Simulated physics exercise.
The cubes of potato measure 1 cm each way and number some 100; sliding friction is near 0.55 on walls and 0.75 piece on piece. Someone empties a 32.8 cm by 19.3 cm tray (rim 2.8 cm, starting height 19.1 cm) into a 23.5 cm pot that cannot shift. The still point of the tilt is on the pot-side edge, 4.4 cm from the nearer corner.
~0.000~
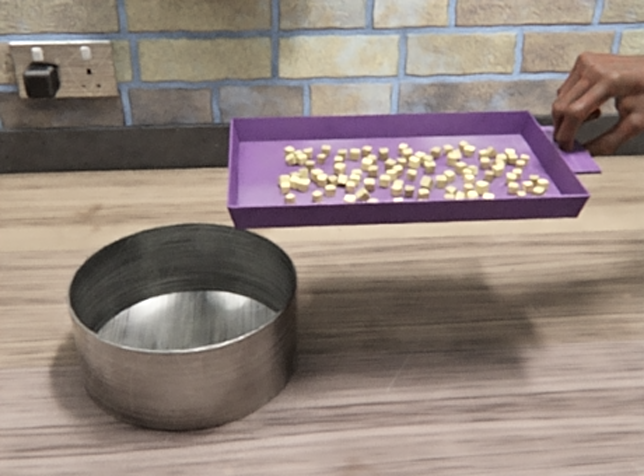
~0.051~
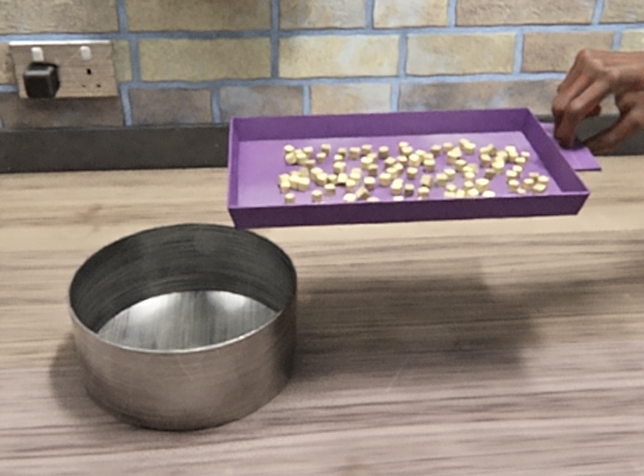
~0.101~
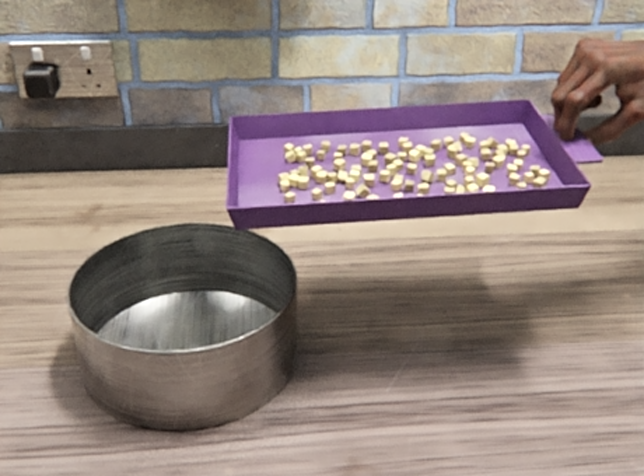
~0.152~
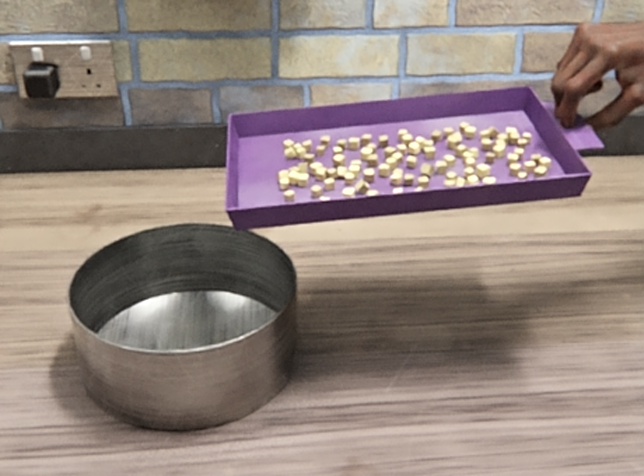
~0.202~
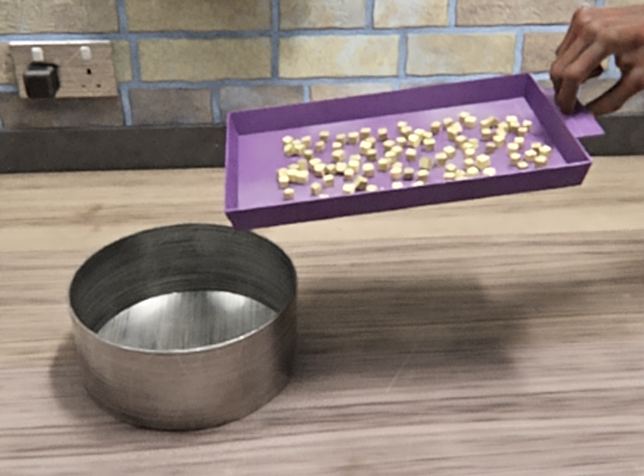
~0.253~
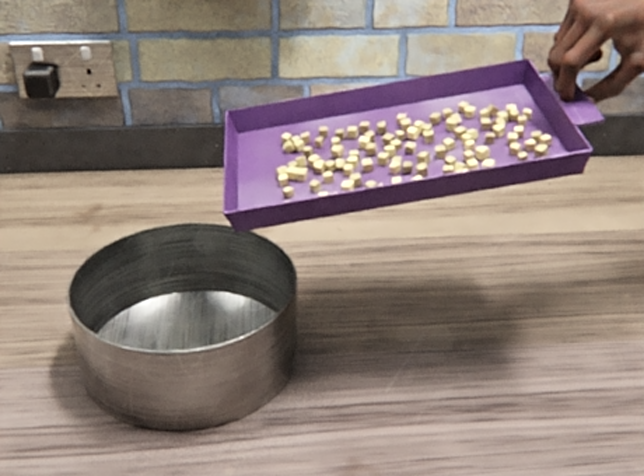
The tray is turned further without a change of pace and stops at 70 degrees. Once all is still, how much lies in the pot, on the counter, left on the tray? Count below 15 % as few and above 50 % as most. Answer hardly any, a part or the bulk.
Pot a part, counter hardly any, tray the bulk.
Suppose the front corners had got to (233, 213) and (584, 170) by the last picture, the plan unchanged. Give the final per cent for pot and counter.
Pot 15, counter 10.
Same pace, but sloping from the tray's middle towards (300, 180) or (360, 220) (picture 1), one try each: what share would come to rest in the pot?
Some 25 and 5 per cent.
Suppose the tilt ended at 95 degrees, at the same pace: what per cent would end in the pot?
Then about 100 per cent.
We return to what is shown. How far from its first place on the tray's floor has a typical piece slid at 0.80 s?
Roughly 3 cm.
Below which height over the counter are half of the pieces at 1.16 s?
Some 22 cm.
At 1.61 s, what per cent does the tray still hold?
About 60 per cent.
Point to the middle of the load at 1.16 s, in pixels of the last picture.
Near (233, 206).
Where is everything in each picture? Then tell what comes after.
Tray tilt 0 degrees, front corners at (235, 203) and (581, 192); middle of the pieces at (412, 175); pot at (184, 279), in the first picture.
Tray tilt 1 degrees, front corners at (235, 203) and (582, 190); middle of the pieces at (412, 173), in the second picture.
Tray tilt 2 degrees, front corners at (234, 204) and (582, 182); middle of the pieces at (412, 169), in the third picture.
Tray tilt 5 degrees, front corners at (233, 205) and (583, 171), lowest corner left front; middle of the pieces at (412, 162), in the fourth picture.
Tray tilt 7 degrees, front corners at (232, 207) and (583, 159), lowest corner left front; middle of the pieces at (411, 155), in the fifth picture.
Tray tilt 10 degrees, front corners at (231, 208) and (583, 148), lowest corner left front; middle of the pieces at (411, 148); pot at (184, 279). The tray's pace is about 50 degrees a second, in the sixth picture.
After 0.80 s, tilt 39 degrees; the tray holds 100 %, the pot 0 %.
After 1.16 s, tilt 57 degrees; the tray holds 80 %, the pot 5 %.
Then, at 1.61 s, tilt 70 degrees; the tray holds 60 %, the pot 40 %.
In the end, at 2.7 s, pot 40 %, counter 0 %, tray 60 %.
